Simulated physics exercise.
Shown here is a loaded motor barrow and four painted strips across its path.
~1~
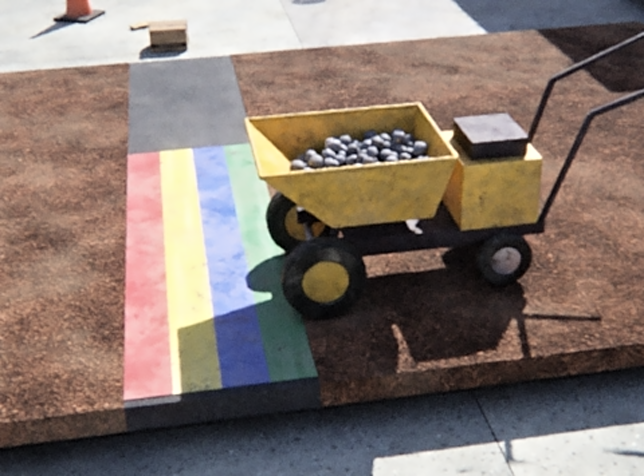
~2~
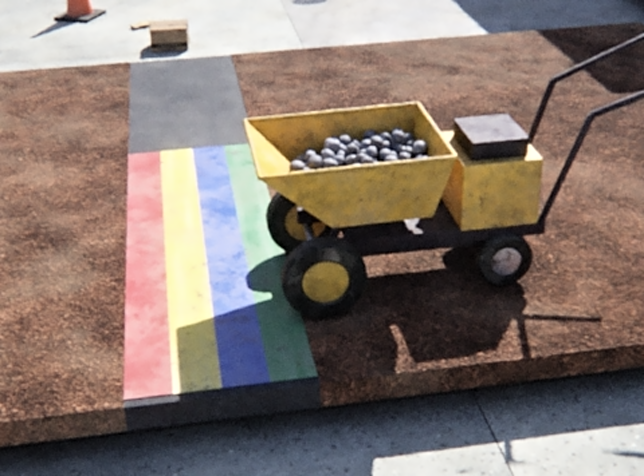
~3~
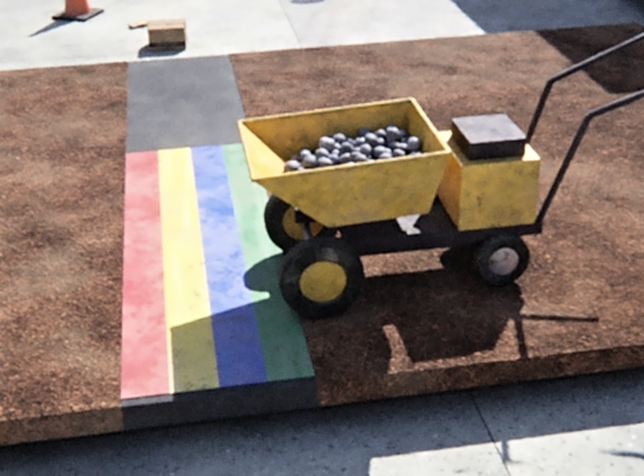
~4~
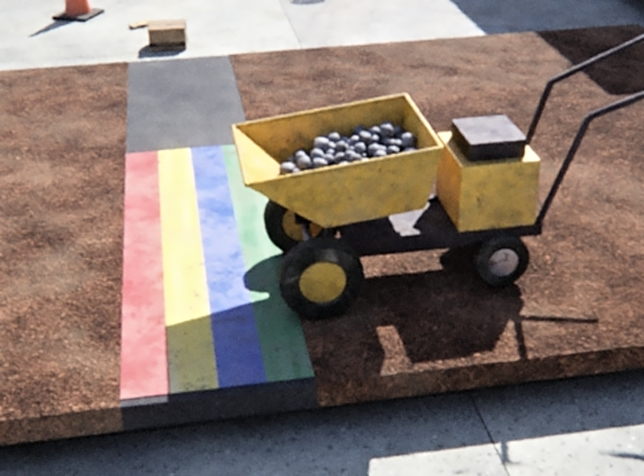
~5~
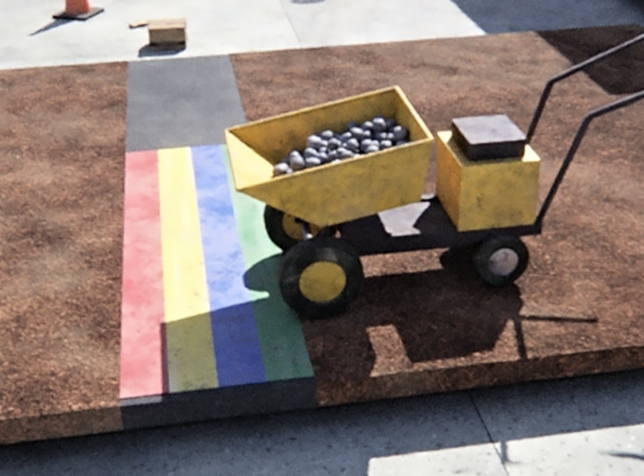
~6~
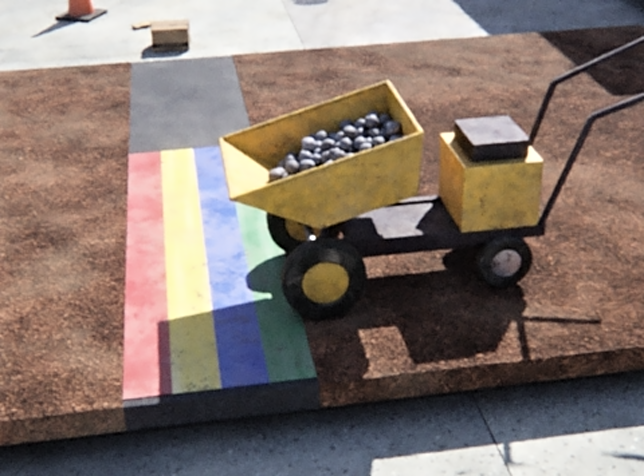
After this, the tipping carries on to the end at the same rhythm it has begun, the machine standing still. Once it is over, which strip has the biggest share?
Biggest share: The red strip.
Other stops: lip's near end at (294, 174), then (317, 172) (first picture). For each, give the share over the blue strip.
10 % then 20 %.
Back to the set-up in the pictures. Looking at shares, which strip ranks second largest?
Yellow is second.
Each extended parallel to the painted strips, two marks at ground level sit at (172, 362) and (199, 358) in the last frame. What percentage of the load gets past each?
That's 60 in a hundred for the first and 70 in a hundred for the second.
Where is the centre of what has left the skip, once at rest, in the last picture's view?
Resting centre, last frame: Roughly (142, 293).
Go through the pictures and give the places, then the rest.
Lip of the skip near (261, 178), level; top of the load near (363, 156), round cobbles; green strip near (286, 344); blue strip near (241, 350); yellow strip near (195, 355); red strip near (148, 361), in the first frame.
Lip of the skip near (260, 178), level; top of the load near (372, 153), in the second frame.
Lip of the skip near (253, 180), tipped barely; top of the load near (379, 153), in the third frame.
Lip of the skip near (247, 185), tipped a little; top of the load near (374, 151), in the fourth frame.
Lip of the skip near (238, 190), tipped a little; top of the load near (375, 148), in the fifth frame.
Lip of the skip near (232, 199), tipped clearly; top of the load near (381, 144); green strip near (286, 345); blue strip near (240, 350); yellow strip near (194, 355); red strip near (147, 360), in the sixth frame.
Shortly afterwards, skip tipped steeply; the whole lot in the skip.
Next, skip tipped right over; the bulk in the skip; a little over the yellow strip; a little over the red strip; only a few off the paint.
Some moments later, skip tipped right over; near a third in the skip; a little over the yellow strip; near a third over the red strip; near a quarter off the paint.
In the end, skip tipped right over; near a third in the skip; none at all over the green strip; none at all over the blue strip; a little over the yellow strip; near a third over the red strip; near a quarter off the paint.
